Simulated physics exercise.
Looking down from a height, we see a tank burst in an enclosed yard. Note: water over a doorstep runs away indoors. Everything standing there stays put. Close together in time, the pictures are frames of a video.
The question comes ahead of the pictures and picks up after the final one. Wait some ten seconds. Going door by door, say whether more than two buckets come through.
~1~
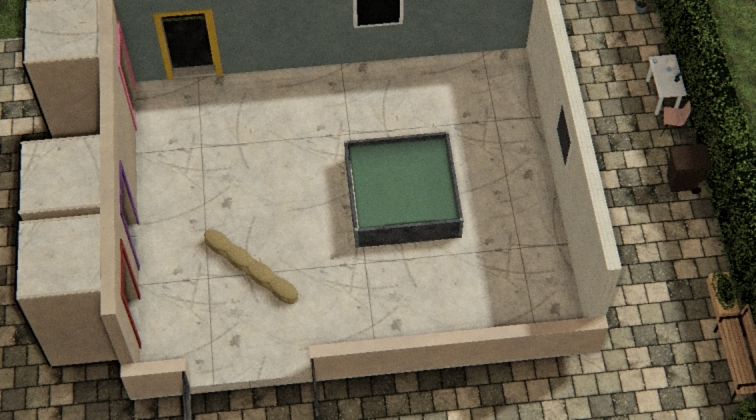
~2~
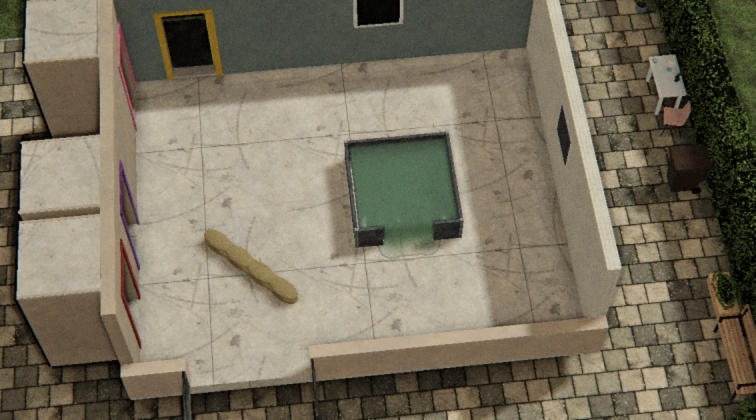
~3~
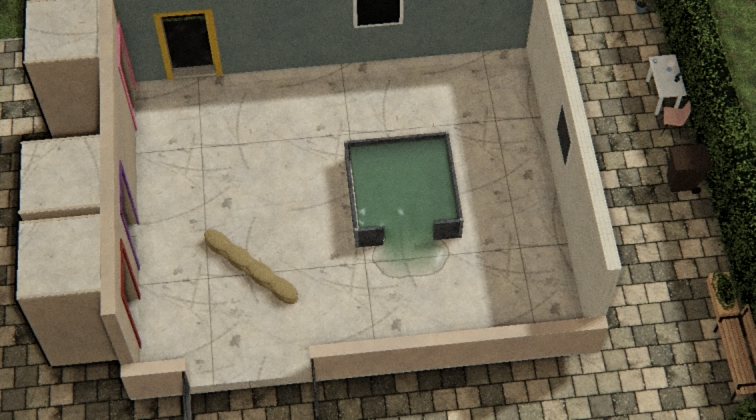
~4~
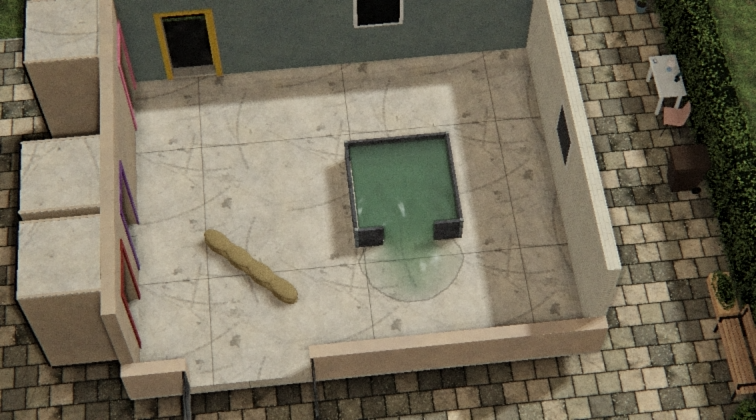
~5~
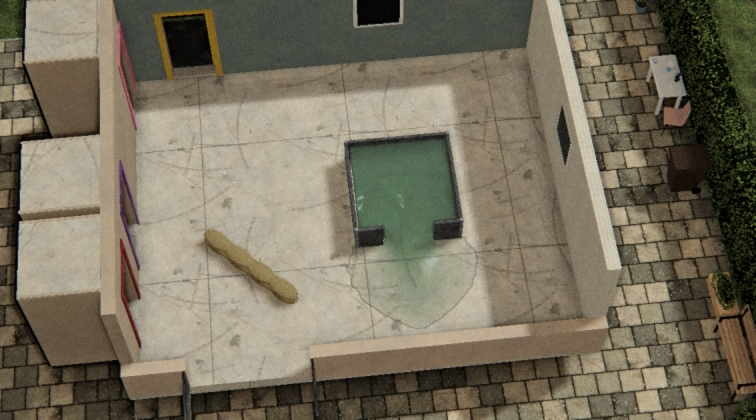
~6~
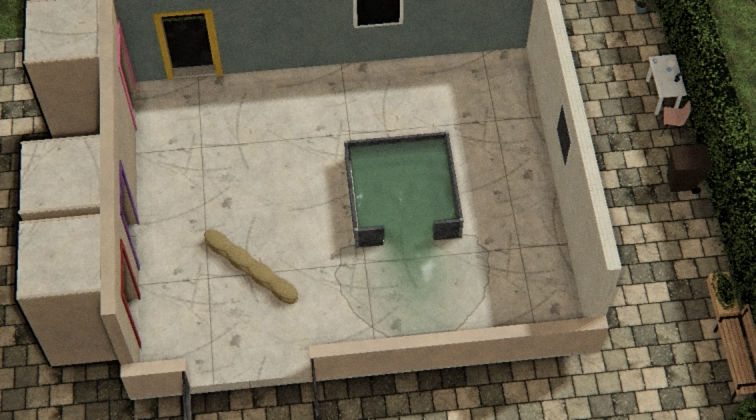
In the end the purple door does not go over two buckets; the yellow door does not go over two buckets; the red door goes over two buckets; the pink door does not go over two buckets.
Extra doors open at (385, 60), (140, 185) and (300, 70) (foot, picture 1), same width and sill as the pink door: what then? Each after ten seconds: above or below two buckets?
Log: Door one misses the mark; door two misses the mark; door three misses the mark.
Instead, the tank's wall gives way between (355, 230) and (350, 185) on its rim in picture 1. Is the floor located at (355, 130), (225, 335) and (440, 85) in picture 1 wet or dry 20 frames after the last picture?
Spot one ends up untouched by the spill, spot two untouched by the spill, spot three untouched by the spill.
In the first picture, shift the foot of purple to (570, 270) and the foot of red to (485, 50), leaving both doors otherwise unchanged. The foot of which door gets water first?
That is the one in purple.
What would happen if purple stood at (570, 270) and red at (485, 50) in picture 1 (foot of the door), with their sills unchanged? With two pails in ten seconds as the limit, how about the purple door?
As it turns out, the purple one runs over.
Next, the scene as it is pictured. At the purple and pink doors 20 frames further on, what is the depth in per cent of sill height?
In order: Roughly 0 and 0 in a hundred.
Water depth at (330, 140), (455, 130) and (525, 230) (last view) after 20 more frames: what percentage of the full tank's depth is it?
About 0, 0 and 2 percent, in that order.
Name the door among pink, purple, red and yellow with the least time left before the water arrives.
Answer: The one in red.
A moment on, water covers 15 % of the floor; the purple door not reached, the yellow door not reached, the red door not reached, the pink door not reached.
Next, water covers 20 % of the floor; the purple door not reached, the yellow door not reached, the red door not reached, the pink door not reached.
Then, water covers 30 % of the floor; the purple door not reached, the yellow door not reached, the red door not reached, the pink door not reached.
Later, water covers 50 % of the floor; the purple door wet at the sill, nothing in, the yellow door not reached, the red door over two buckets in, the pink door not reached.
In the end, water covers 70 % of the floor; the purple door under two buckets in, the yellow door not reached, the red door over two buckets in, the pink door wet at the sill, nothing in.
